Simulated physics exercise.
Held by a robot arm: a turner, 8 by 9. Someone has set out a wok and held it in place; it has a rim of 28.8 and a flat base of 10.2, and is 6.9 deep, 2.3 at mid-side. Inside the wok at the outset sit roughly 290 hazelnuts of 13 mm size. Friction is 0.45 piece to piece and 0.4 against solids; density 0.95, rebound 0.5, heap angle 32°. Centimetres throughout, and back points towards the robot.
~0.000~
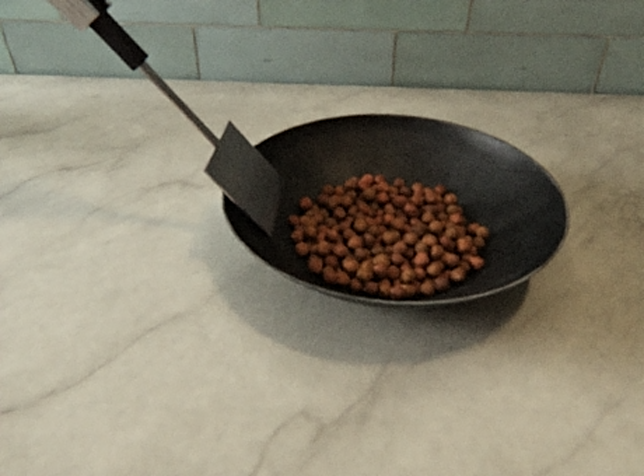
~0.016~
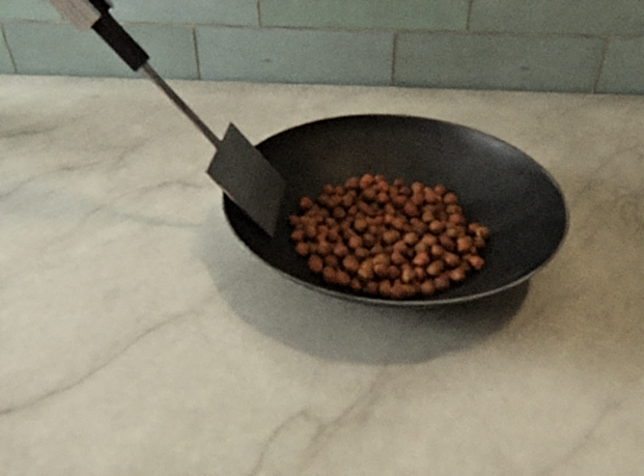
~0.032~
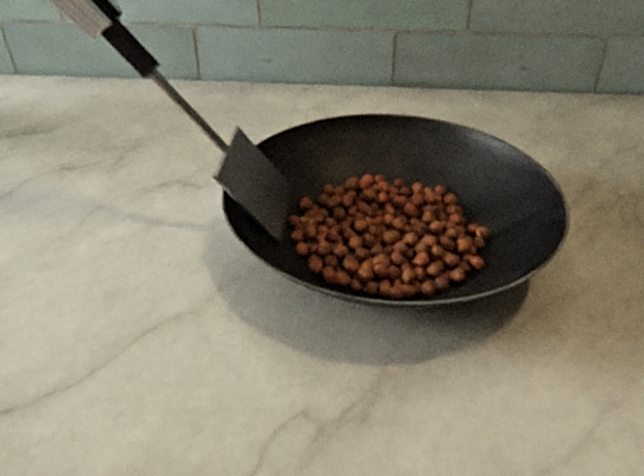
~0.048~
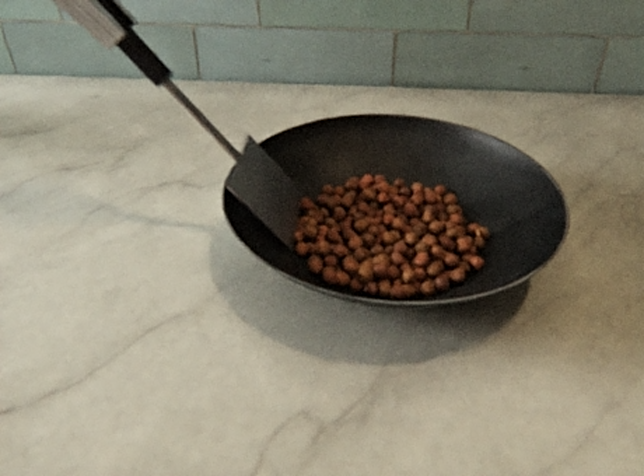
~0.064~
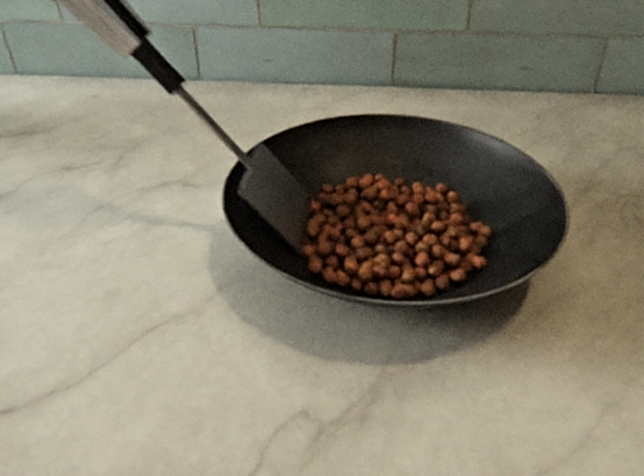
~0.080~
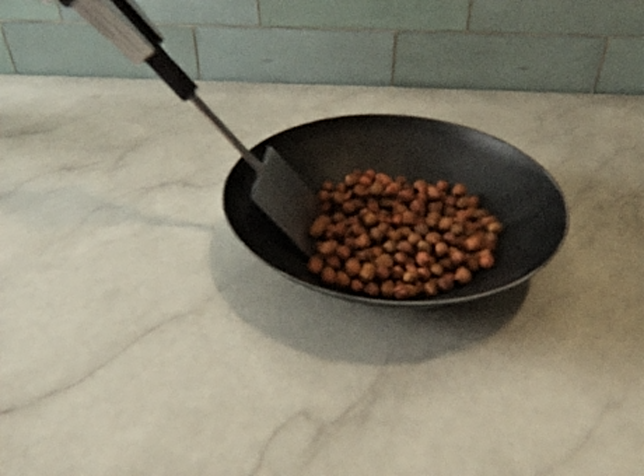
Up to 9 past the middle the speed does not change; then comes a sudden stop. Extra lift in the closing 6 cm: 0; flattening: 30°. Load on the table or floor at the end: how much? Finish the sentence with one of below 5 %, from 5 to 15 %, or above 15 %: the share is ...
The share is from 5 to 15 %.
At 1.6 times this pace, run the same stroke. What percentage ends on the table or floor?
Around 20 percent would finish on the table or floor.
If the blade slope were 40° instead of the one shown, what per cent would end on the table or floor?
Roughly 10 per cent.
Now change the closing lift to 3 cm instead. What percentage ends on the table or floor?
Close to 15 in a hundred.
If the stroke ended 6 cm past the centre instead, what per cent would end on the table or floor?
Roughly 0 %.
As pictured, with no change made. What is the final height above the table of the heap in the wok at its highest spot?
Height at rest: Roughly 8.0 cm.
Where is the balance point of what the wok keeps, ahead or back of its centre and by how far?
Ahead of centre, near 5.5 centimetres.
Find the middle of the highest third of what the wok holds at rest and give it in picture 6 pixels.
Roughly at (503, 206).
After 0.17 s, sloping 52°, highest piece 7 above the table; 292 in the wok.
After 0.27 s, sloping 42°, highest piece 8 above the table; 292 in the wok.
After 0.51 s, sloping 22°, highest piece 8 above the table; 261 in the wok, 28 on the table or floor, 3 on the blade or in flight.
After 1.56 s, sloping 22°, highest piece 8 above the table; 261 in the wok, 31 on the table or floor.
In the end, 261 in the wok, 31 on the table or floor. That is 11 % on the table or floor.
